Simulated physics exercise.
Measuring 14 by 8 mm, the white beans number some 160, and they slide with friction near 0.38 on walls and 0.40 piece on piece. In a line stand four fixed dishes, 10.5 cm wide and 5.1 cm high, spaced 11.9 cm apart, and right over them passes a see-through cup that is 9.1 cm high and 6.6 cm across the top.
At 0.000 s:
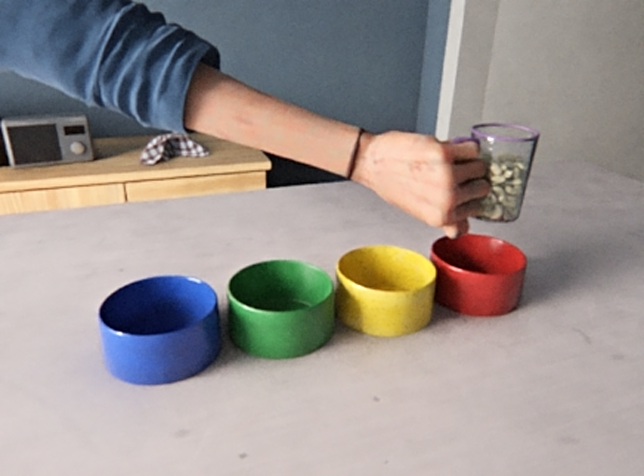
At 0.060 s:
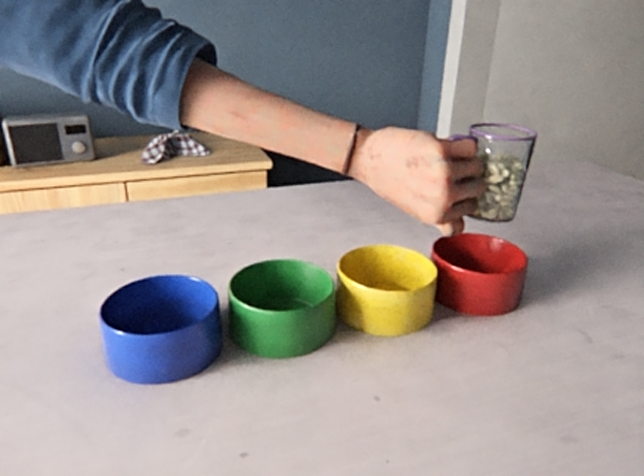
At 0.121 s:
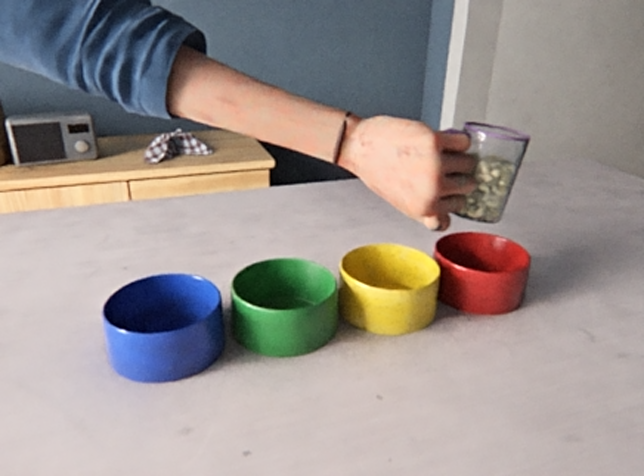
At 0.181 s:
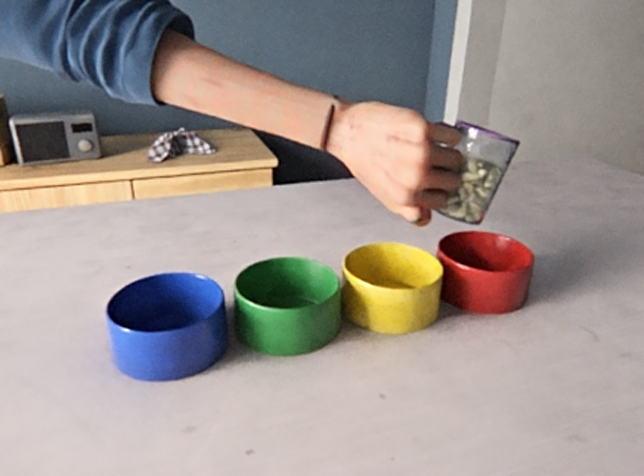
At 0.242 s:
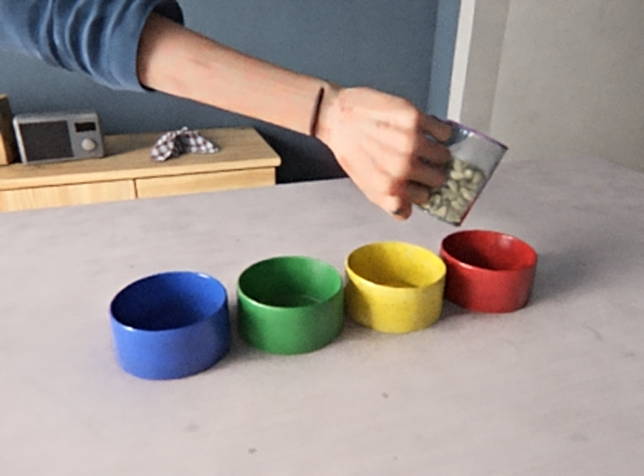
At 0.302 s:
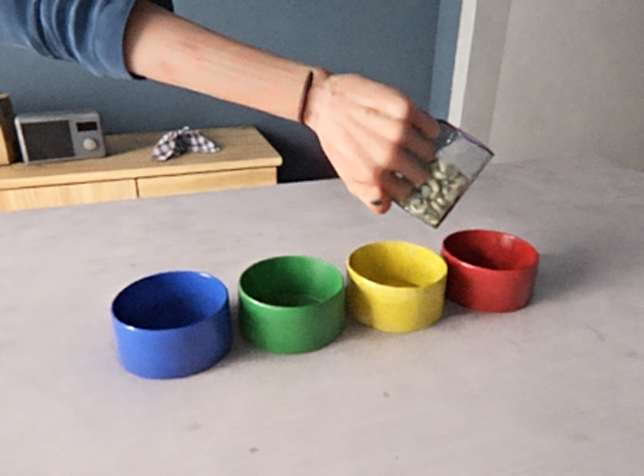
A see-through cup of small pale pieces, held by a hand reaching in from the left, starts upright above the red dish at the right end of a row of four. The hand moves it left toward the yellow dish, tilting it steadily until its rim leans clearly to the right.
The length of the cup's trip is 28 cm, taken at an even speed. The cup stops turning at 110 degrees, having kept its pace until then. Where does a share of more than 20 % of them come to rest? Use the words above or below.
Red - below; blue - below; green - above; yellow - below; counter - below.
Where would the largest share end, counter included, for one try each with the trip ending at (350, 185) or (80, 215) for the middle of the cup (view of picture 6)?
The largest share ends at yellow first and at blue second.
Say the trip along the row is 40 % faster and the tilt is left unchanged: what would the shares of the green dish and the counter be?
The shares would then be green 100 and counter 0.
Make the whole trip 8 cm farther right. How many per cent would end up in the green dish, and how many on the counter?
The green one would get 0 and the counter 0.
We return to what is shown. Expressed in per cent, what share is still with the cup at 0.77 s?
Near 100 per cent of the load.
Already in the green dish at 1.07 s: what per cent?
Close to 15 percent of the load.
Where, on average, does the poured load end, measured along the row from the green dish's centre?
Mean position: Around 2 cm toward bigger x from the centre.
After 0.58 s, tilt 72 degrees; cup holds 100 %.
Then, at 0.77 s, tilt 98 degrees; cup holds 100 %.
After 1.07 s, tilt 110 degrees; cup holds 80 %, green 15 %.
In the end, at 2.4 s, red 0 %, blue 0 %, green 95 %, yellow 5 %, counter 0 %.
